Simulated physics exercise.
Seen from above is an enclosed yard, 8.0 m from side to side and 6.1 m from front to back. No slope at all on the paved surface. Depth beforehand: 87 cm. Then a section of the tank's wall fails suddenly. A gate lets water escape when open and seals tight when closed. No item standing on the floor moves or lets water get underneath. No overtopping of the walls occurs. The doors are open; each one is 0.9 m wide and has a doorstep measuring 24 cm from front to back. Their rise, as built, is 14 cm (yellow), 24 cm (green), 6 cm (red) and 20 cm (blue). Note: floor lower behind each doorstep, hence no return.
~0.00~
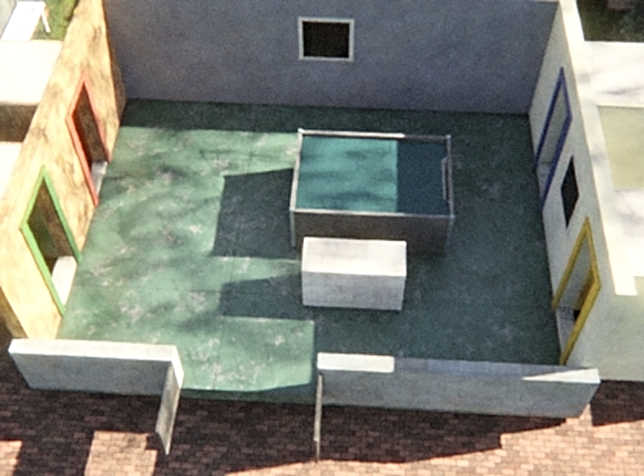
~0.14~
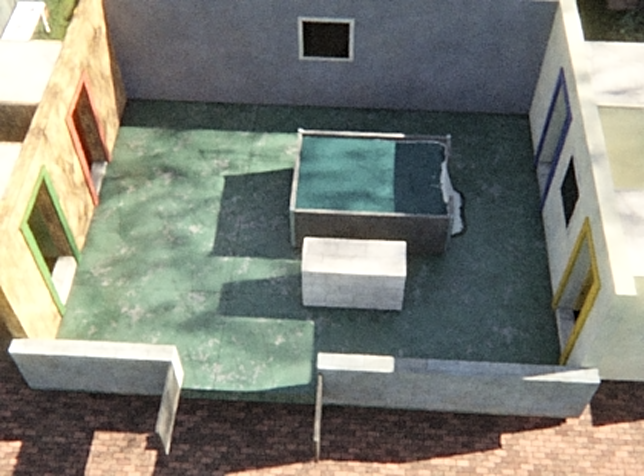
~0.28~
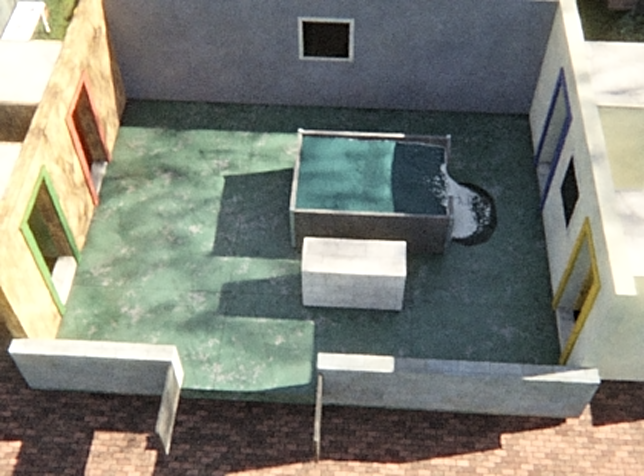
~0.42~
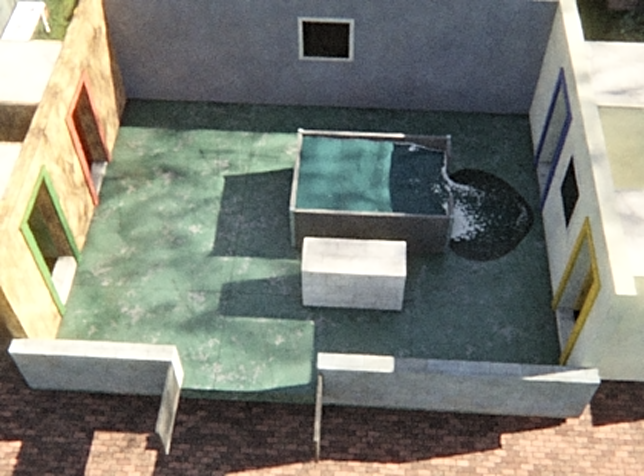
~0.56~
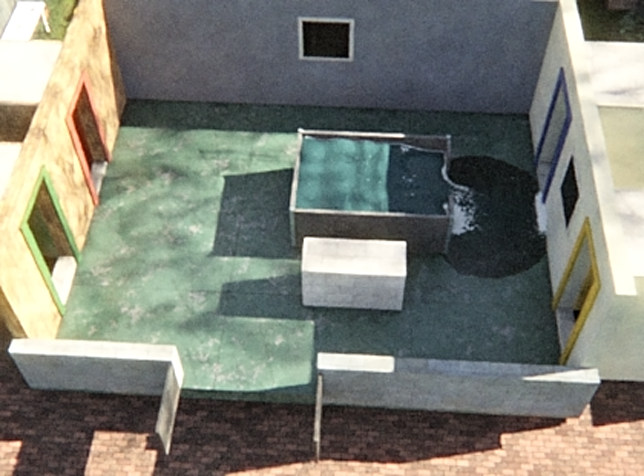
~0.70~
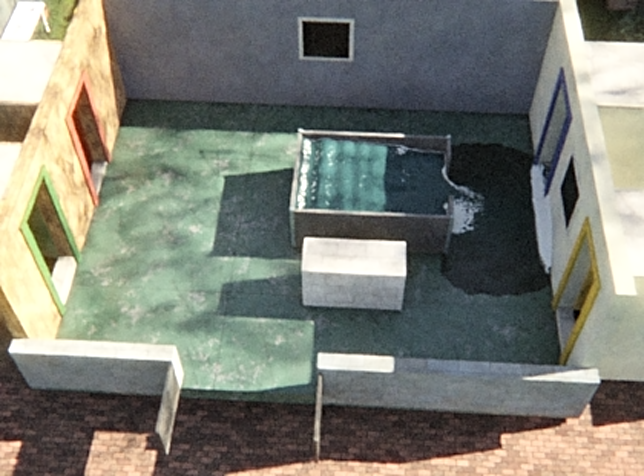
We see a walled yard from above, with a tank of water beside a pale block; water pours from the tank's right side, spreads across the green floor in a widening dark patch, and reaches the right wall.
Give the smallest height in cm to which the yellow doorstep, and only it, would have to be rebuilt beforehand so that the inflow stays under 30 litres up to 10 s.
Roughly 10 cm.
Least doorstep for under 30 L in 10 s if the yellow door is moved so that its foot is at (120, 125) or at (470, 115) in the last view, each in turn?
Roughly 10.0 cm, then roughly 16 cm.
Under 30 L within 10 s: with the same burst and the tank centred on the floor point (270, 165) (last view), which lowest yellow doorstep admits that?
Roughly 15 cm is needed.
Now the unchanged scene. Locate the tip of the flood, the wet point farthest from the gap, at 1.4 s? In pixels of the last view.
The farthest wet point is roughly at (563, 394) in the last view.
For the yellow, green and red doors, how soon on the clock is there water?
Yellow 1.1 s, green 5.5 s, red 5.5 s.
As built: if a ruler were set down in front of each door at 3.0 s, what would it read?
Yellow door 11 cm, green door 0 cm, red door 0 cm, blue door 29 cm.
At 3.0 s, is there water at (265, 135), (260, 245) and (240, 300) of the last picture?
So the three spots come out spared, spared, spared, in that order.
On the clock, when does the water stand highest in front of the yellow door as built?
Roughly at 4.5 s.
After 1.4 s water covers 15 % of the floor, deepest (52 cm) near (448, 215); 11 cm at the yellow door, 0 litres in over its 14 cm doorstep.
After 3.0 s water covers 35 % of the floor, deepest (36 cm) near (527, 119); 11 cm at the yellow door, 0 litres in over its 14 cm doorstep.
After 10.0 s water covers 100 % of the floor, deepest (14 cm) near (88, 230); 7 cm at the yellow door, 9 litres in over its 14 cm doorstep.
At the yellow door as built, the water arrived by 1.1 s and peaked near 14 cm at 4.4 s.
With a doorstep of 8.5 cm, 43 litres would have come in within the 10 s; with 11.5 cm, 19 litres. So under 30 litres takes about 10 cm.
